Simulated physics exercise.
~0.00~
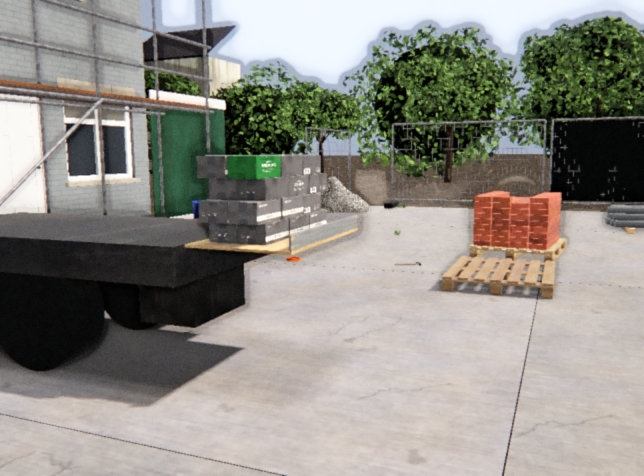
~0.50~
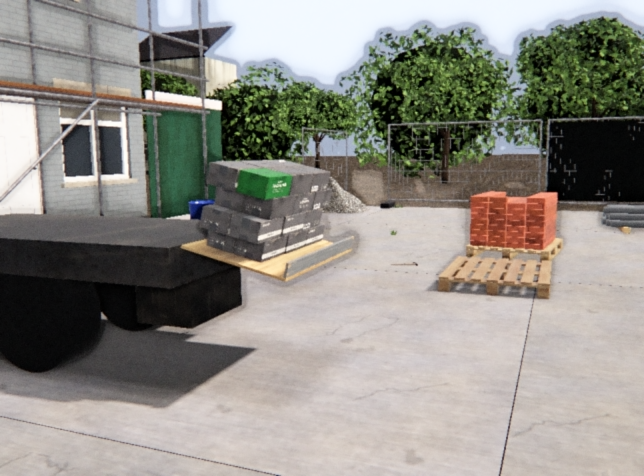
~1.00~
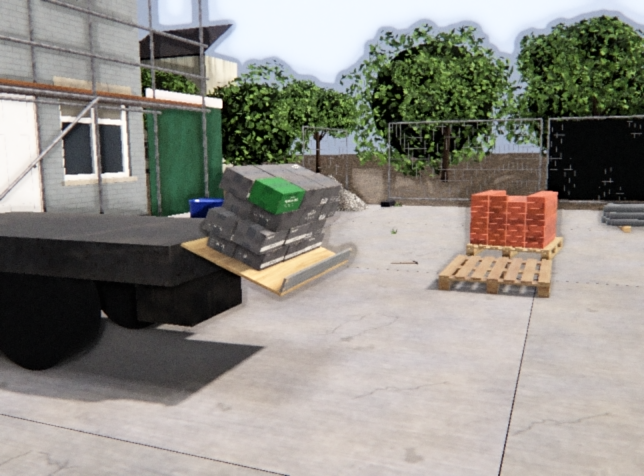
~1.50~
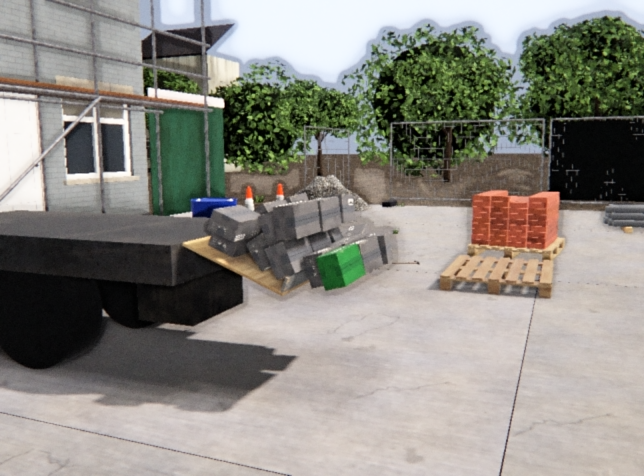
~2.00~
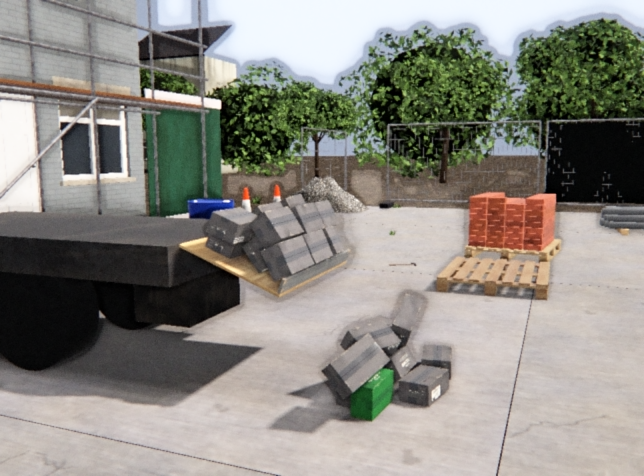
A stack of gray boxes with one green one tilted as the platform at the back of a flatbed sloped down, then several slid off the edge and tumbled onto the concrete, the green one among them, while the rest stayed leaning on the platform.
